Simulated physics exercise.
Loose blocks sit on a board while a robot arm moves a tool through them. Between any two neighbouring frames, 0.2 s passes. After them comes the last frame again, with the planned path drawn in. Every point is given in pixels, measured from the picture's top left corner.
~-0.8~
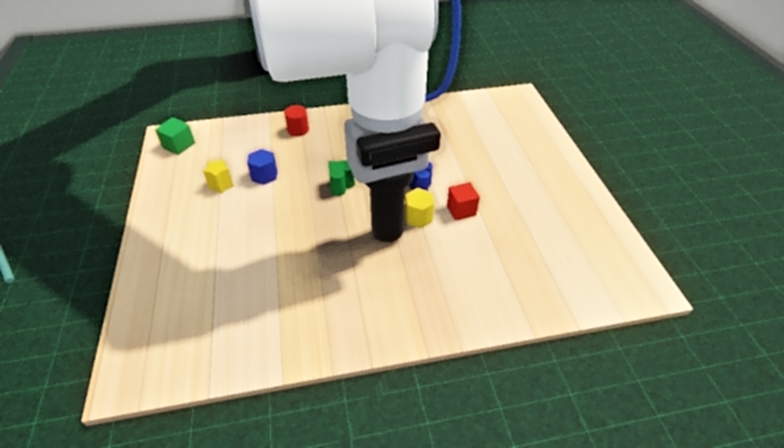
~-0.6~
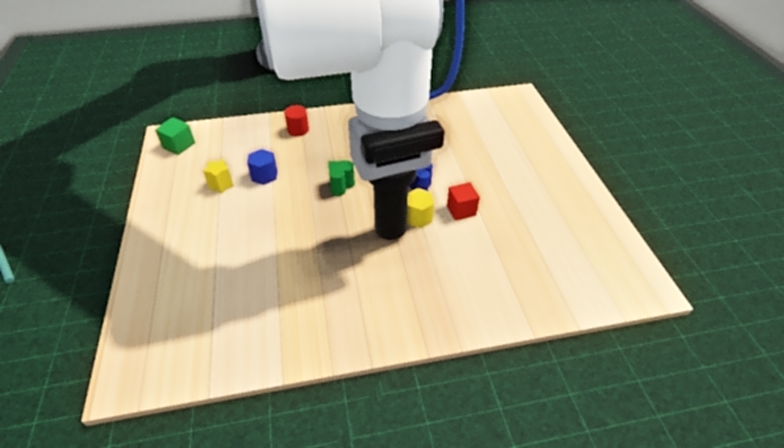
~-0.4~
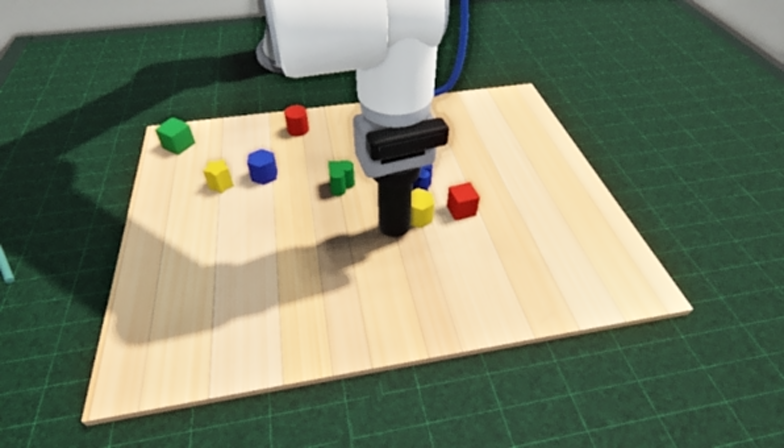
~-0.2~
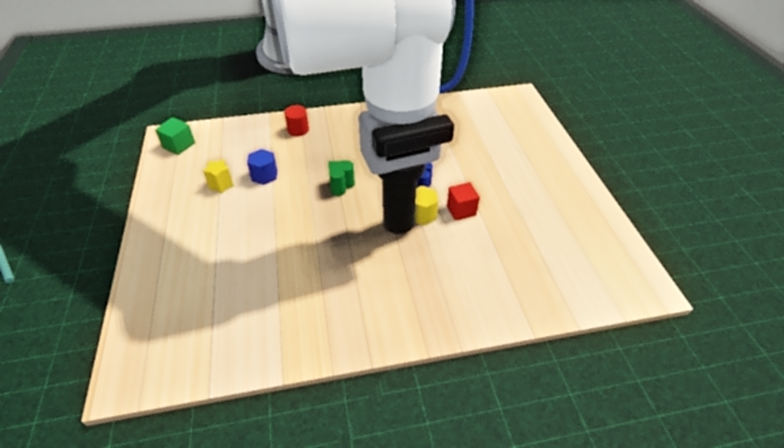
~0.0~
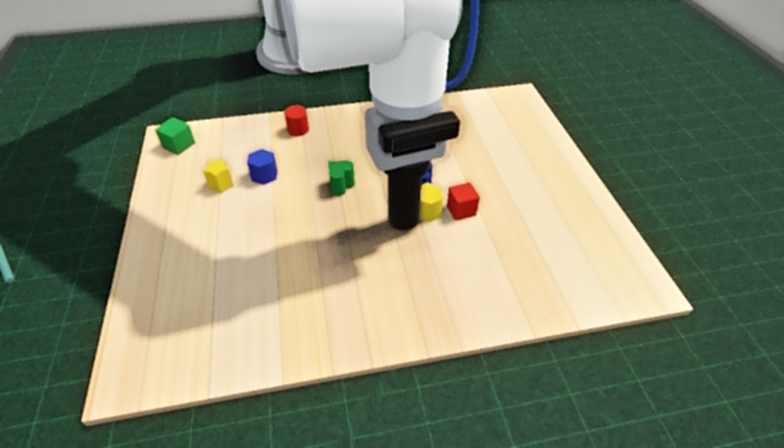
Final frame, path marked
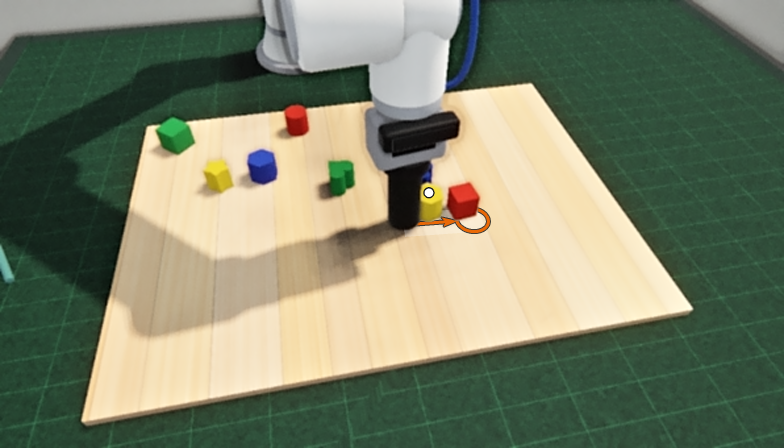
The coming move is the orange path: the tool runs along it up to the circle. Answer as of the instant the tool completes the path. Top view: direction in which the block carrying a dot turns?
The sense of turning is anti-clockwise.
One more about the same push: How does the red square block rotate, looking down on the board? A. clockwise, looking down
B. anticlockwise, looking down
A.
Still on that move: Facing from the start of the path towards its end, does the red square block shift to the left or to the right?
Shifted left.
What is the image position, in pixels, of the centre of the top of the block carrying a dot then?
Around pixel (448, 181).
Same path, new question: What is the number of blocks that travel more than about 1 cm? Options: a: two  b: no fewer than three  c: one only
Choice a: Two.
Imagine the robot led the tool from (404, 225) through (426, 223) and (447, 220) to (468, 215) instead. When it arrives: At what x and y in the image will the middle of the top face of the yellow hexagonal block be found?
My prediction: (450, 179).
The line goes from (404, 225) directly to (473, 220); the dot is on the yellow hexagonal block.
What follows on the original path. Halfway along, tool (440, 216); yellow hexagonal block (447, 183), turned 65° anticlockwise; red square block (474, 188), turned 35° clockwise.
At the end, tool (474, 214); blue heart unmoved; yellow hexagonal block (448, 181), turned 80° anticlockwise; red square block (482, 182), turned 35° clockwise.
